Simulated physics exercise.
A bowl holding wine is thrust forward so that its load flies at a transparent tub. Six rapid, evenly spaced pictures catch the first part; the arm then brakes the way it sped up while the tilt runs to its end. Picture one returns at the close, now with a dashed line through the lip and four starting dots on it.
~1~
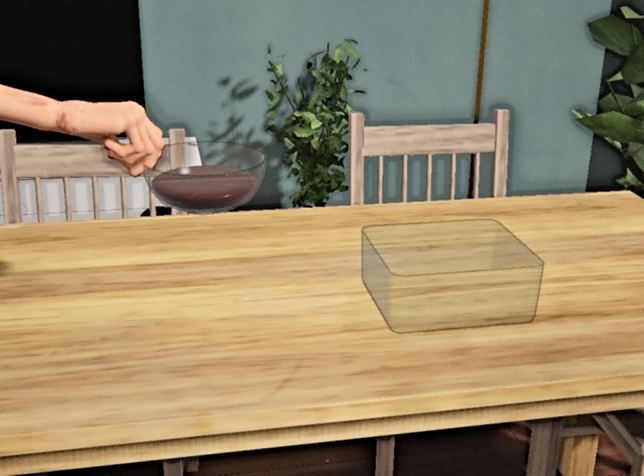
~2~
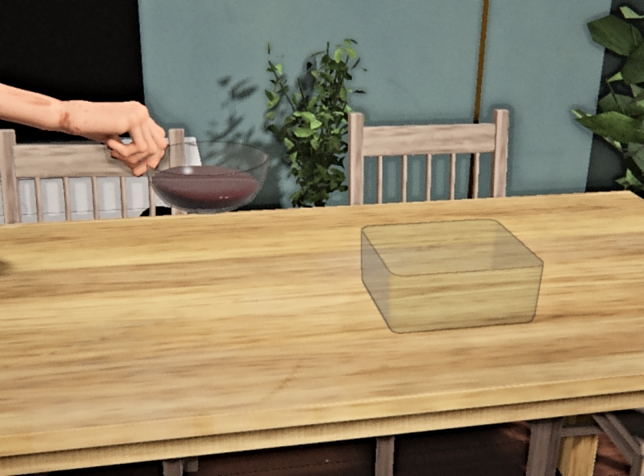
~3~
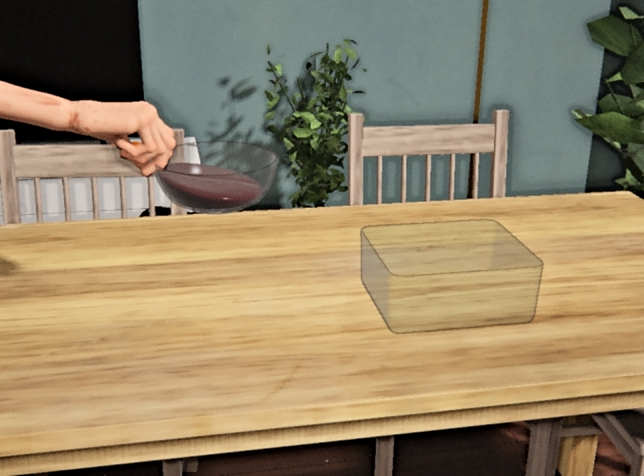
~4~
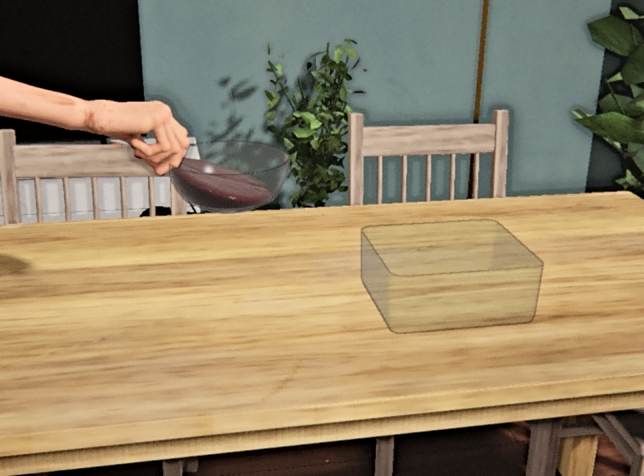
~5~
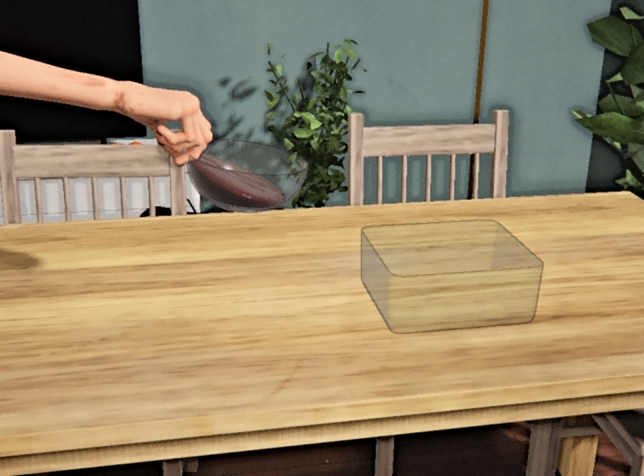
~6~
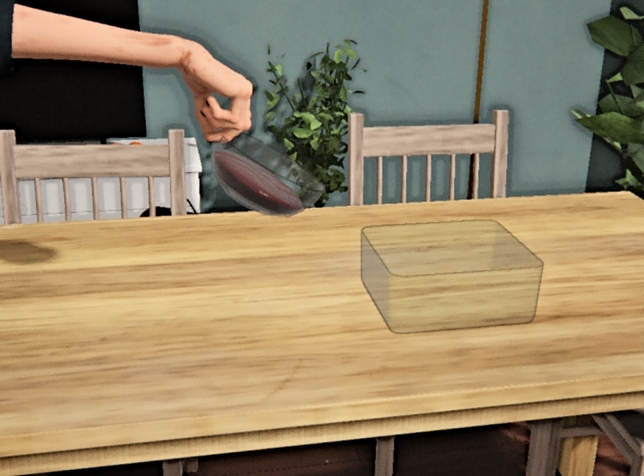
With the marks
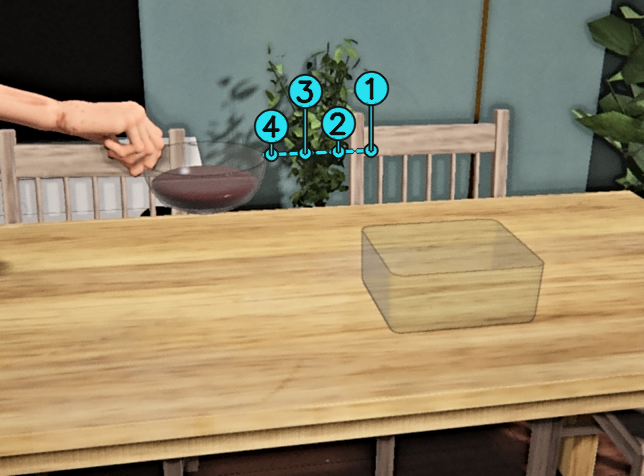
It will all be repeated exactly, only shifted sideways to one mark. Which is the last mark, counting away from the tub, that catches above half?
Spot 3 just does it.
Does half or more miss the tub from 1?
No.
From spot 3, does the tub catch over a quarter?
Yes.
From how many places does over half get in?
Three of them.
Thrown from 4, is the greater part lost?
Yes, it does.
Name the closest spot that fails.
Spot 4.
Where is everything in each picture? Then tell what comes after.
In the first picture, upright, lip at (263, 154); tub from (388, 332) to (534, 319); nothing has left yet.
In the second picture, upright, lip at (266, 154); nothing has left yet.
In the third picture, upright, lip at (274, 154); nothing has left yet.
In the fourth picture, upright, lip at (287, 154); nothing has left yet.
In the fifth picture, tipped about 8°, lip at (305, 161); nothing has left yet.
In the sixth picture, tipped about 30°, lip at (322, 184); nothing has left yet.
On the marked copy, 1 at (371, 150); 2 at (338, 151); 3 at (305, 153); 4 at (271, 154).
With 1, about 85 % lands in the tub, 9 % falls short and 6 % goes beside or beyond.
With 2, about 77 % lands in the tub, 6 % falls short and 17 % goes beside or beyond.
With 3, about 65 % lands in the tub, 23 % falls short and 13 % goes beside or beyond.
With 4, about 29 % lands in the tub, 66 % falls short and 6 % goes beside or beyond.
